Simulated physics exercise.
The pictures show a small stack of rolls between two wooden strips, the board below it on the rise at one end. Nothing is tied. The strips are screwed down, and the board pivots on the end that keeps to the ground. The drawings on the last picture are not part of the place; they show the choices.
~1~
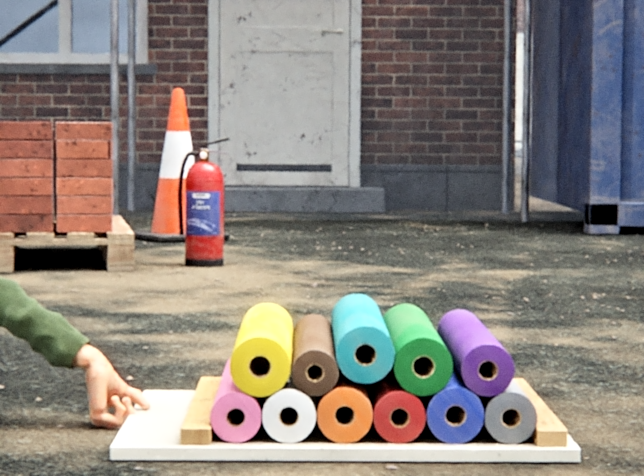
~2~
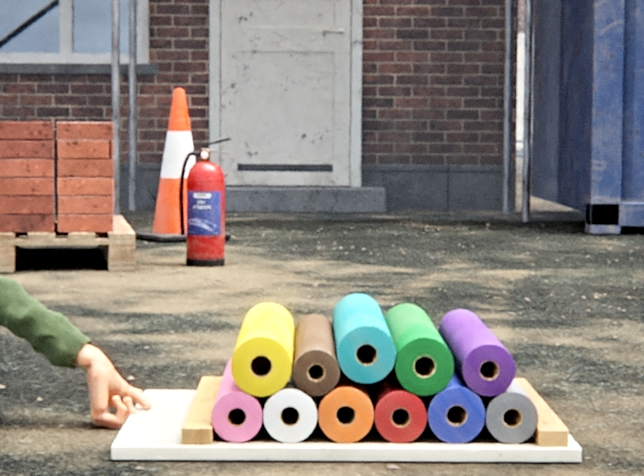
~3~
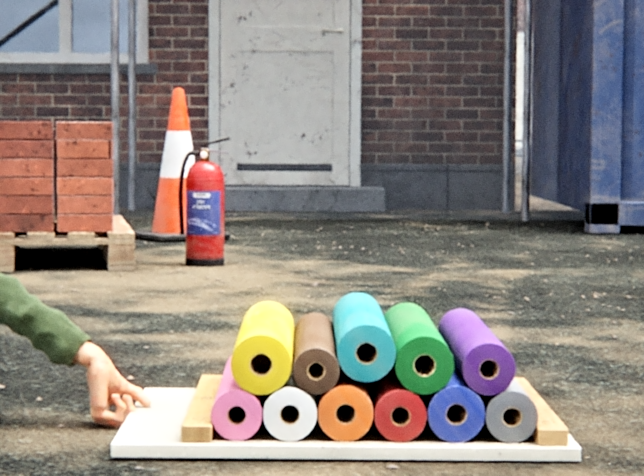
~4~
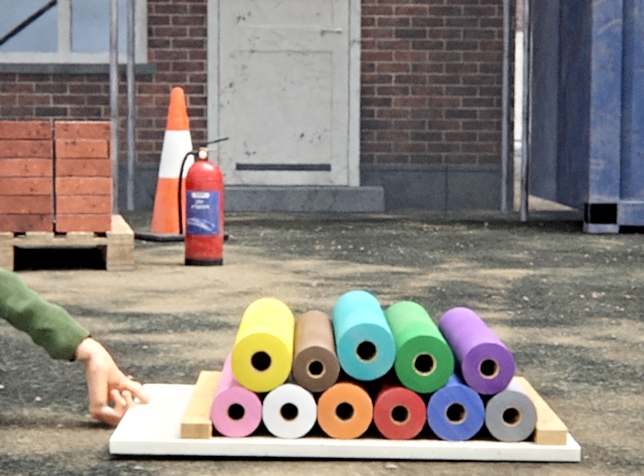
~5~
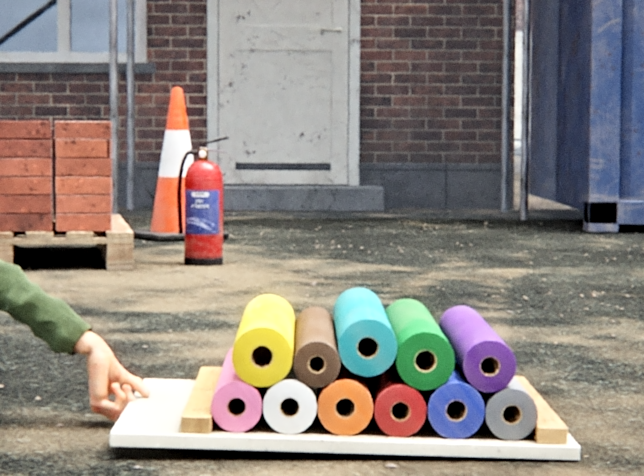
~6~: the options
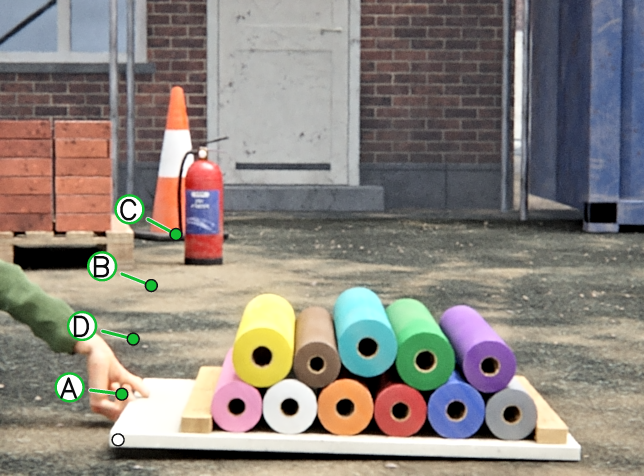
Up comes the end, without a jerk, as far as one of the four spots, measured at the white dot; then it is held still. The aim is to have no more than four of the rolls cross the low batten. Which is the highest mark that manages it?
The answer is mark C.
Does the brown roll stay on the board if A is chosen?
Yes.
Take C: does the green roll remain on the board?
The green roll: No.
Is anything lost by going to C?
Yes.
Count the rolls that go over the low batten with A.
The count is none.
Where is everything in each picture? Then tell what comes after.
The first frame shows blue roll (455, 416); grey roll (511, 418); brown roll (315, 373).
The second frame shows brown roll (316, 372); yellow roll (261, 366).
The third frame shows board (343, 413); pink roll (237, 415); white roll (290, 414); red roll (400, 416).
The fourth frame shows board (342, 412); pink roll (236, 412); white roll (289, 412).
The fifth frame shows board (342, 408); pink roll (237, 407); white roll (290, 407).
On the copy, A at (122, 394); B at (151, 285); C at (176, 234); D at (133, 339); the white dot at (118, 440).
On C. First, board at 17°.
Then, board at 28°.
Finally, board at 28°, three over the low batten (green, purple, turquoise).
By contrast, A none over the low batten; B none over the low batten; D none over the low batten.
